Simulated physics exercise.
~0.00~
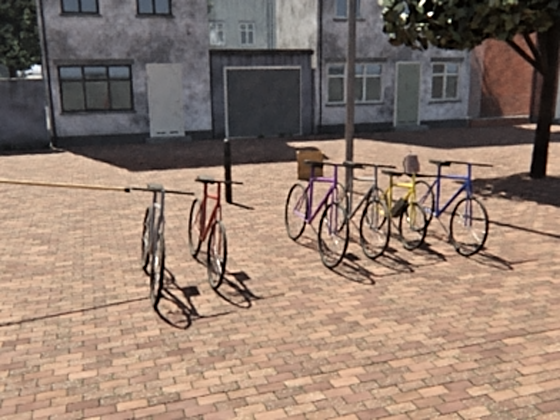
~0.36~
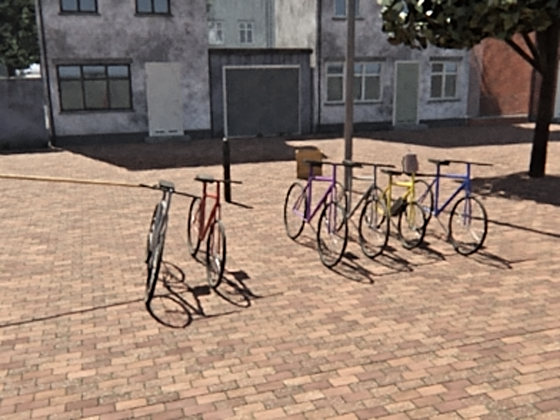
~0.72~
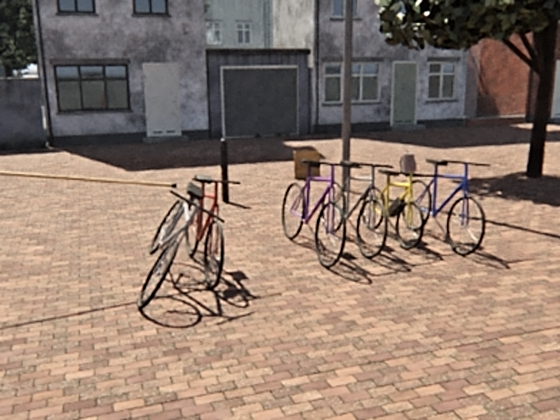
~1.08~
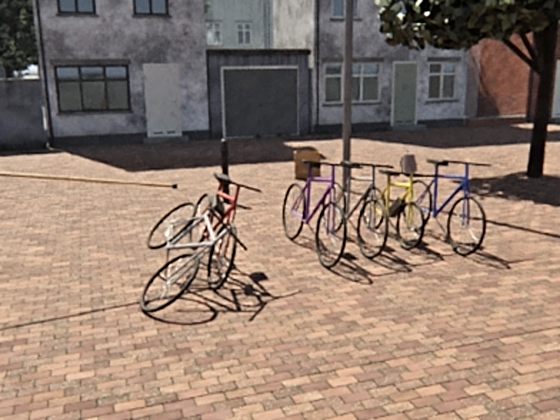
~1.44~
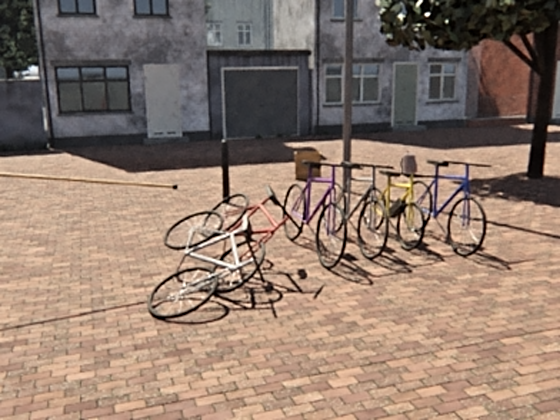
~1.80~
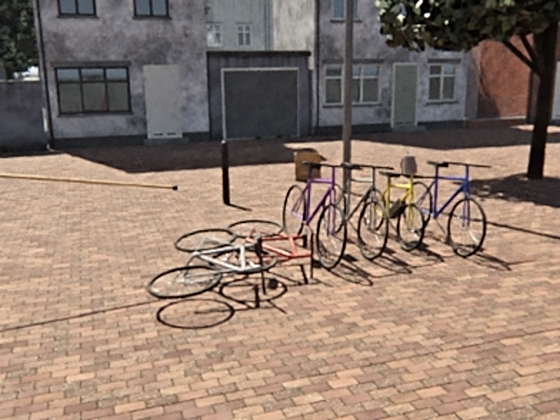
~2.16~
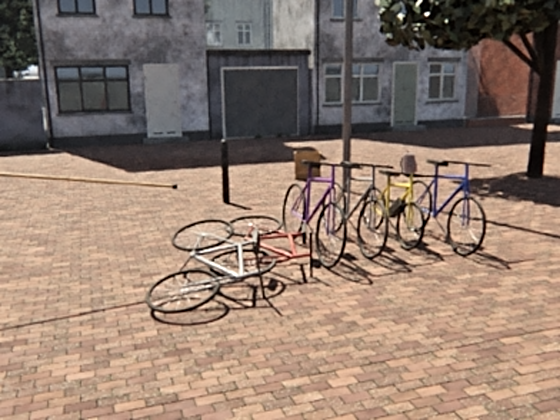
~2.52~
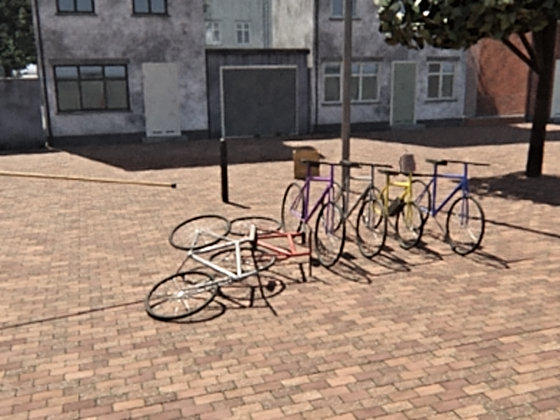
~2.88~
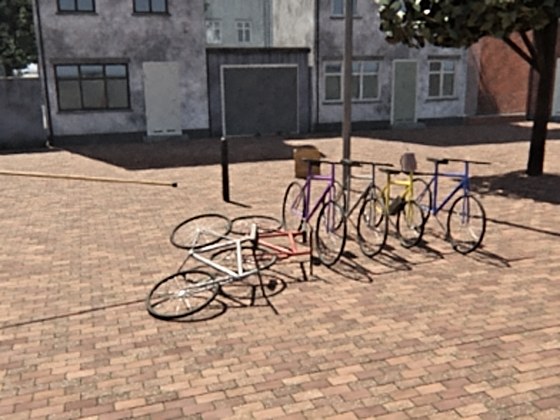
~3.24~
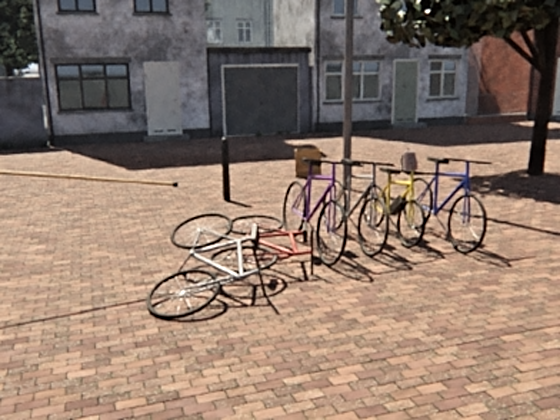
A pole pushes the first bicycle, which topples the red one, leaving four bicycles standing.
